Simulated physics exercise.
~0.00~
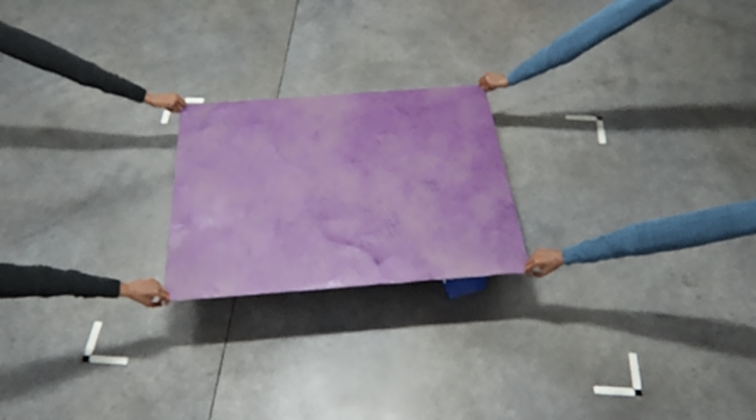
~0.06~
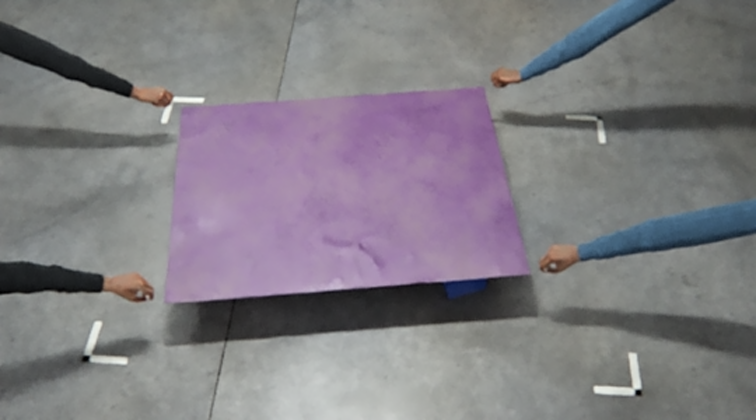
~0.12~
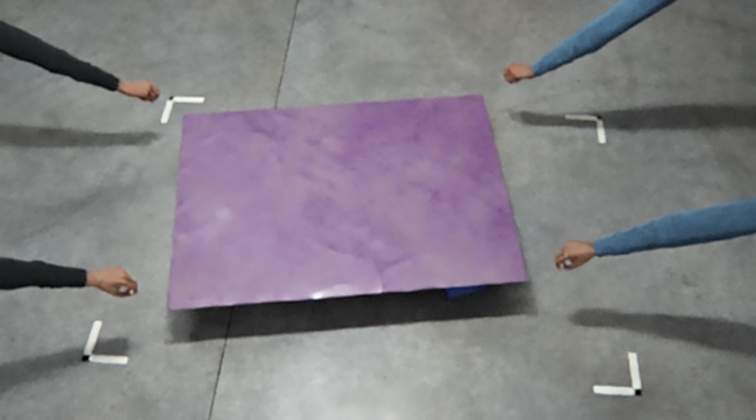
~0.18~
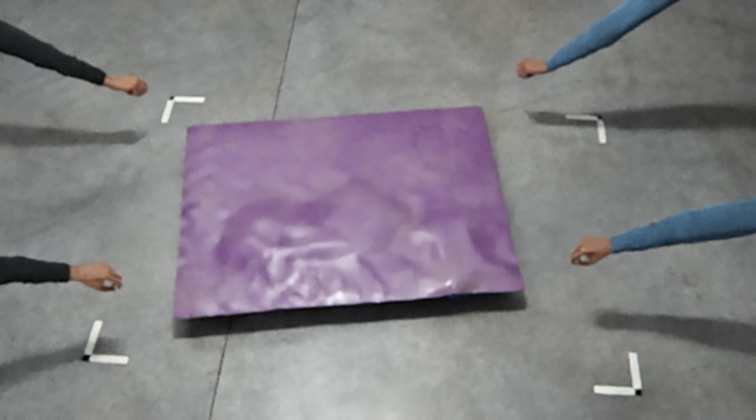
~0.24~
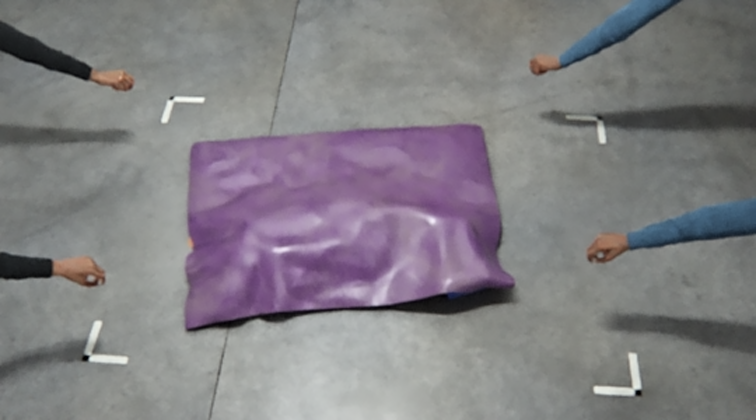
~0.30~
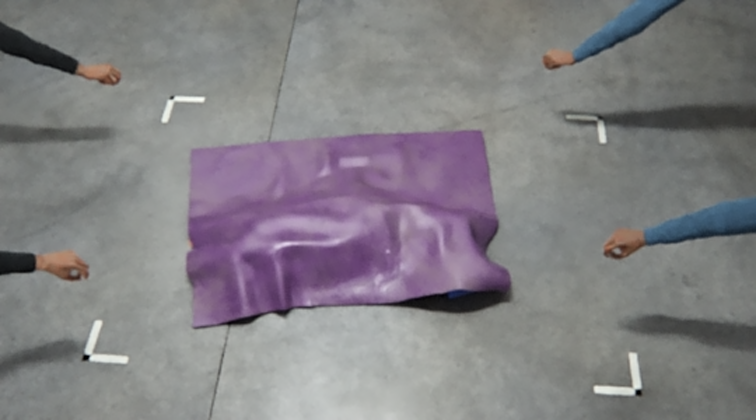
A purple tarp is stretched flat above a grey concrete floor, held at its corners by four hands, two in dark sleeves on the left and two in blue sleeves on the right. The hands let go and draw back toward the sides while the sheet, still nearly flat, begins to drop. As it sinks, its surface ripples and bumps push up through the lower half. The tarp then sags around whatever is beneath it, its lower right corner crumpling. It ends draped in raised folds, with a bit of blue showing at the lower edge.
